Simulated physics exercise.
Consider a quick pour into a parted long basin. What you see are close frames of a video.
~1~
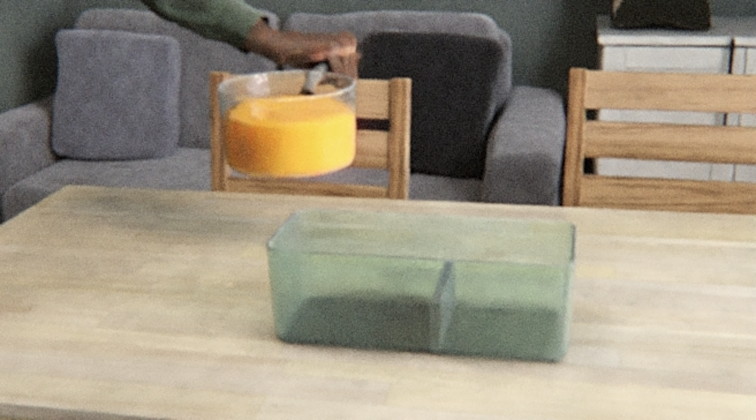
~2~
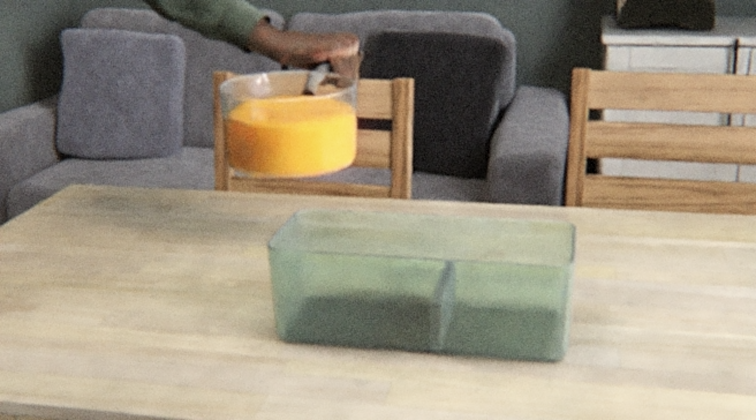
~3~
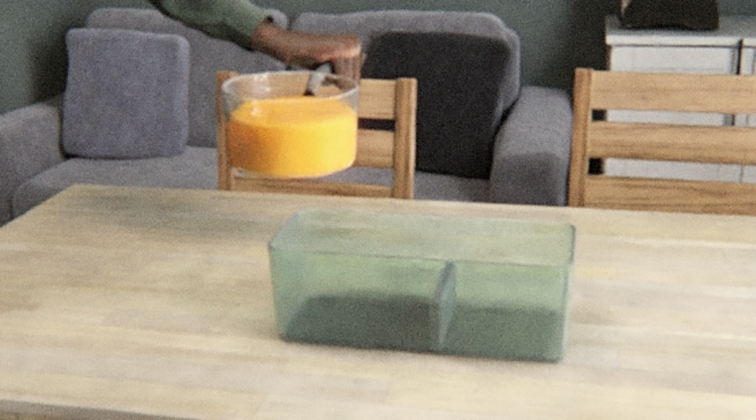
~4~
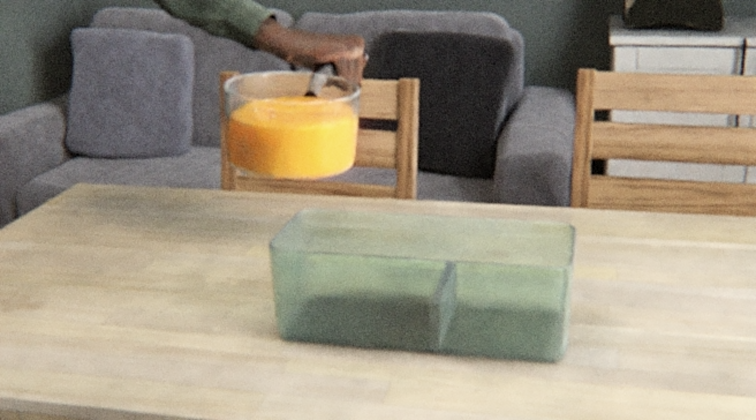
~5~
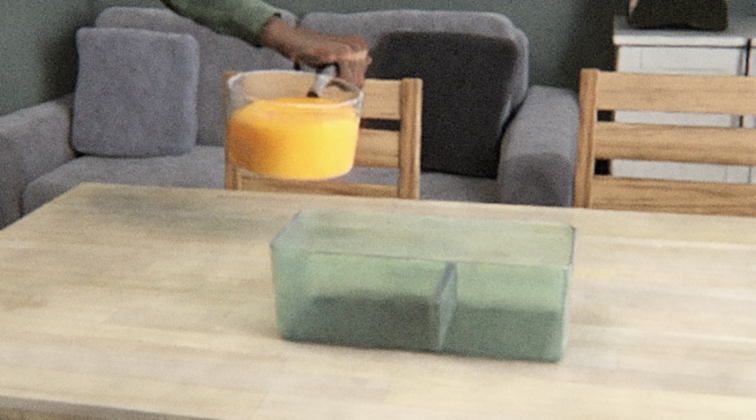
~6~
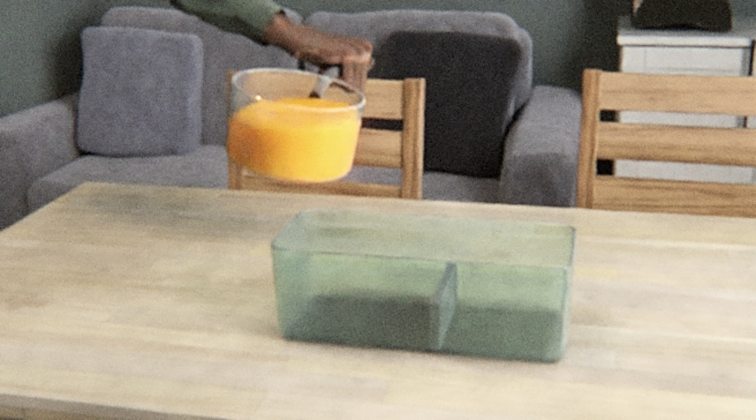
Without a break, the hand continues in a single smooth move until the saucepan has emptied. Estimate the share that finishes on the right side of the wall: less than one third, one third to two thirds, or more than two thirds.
The right side ends up with less than one third.
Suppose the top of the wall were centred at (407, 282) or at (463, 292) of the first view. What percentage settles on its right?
About 45 per cent on the first try, and 10 per cent on the second.
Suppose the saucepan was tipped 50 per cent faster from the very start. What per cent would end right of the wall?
Around 10 percent ends up there.
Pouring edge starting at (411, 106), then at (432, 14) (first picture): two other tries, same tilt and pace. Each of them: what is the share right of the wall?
First try 60 %, second try 95 %.
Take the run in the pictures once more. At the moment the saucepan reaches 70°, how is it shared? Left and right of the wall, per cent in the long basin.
About 5 per cent on the left and 0 on the right.
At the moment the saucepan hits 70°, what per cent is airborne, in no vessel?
Around 25 in a hundred.
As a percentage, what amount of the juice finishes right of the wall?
0 % or thereabouts.
A moment on, the saucepan is tipped part way and 68 per cent is still to pour, 7 is left of the wall and 0 right of it.
Next, the saucepan is tipped right over and 12 per cent is still to pour, 77 is left of the wall and 1 right of it.
Then the saucepan is tipped right over and 0 per cent is still to pour, 95 is left of the wall and 2 right of it.
Later the saucepan is tipped right over and 0 per cent is still to pour, 96 is left of the wall and 2 right of it.
Finally, 96 per cent lies left of the wall, 2 right of it and 2 outside.
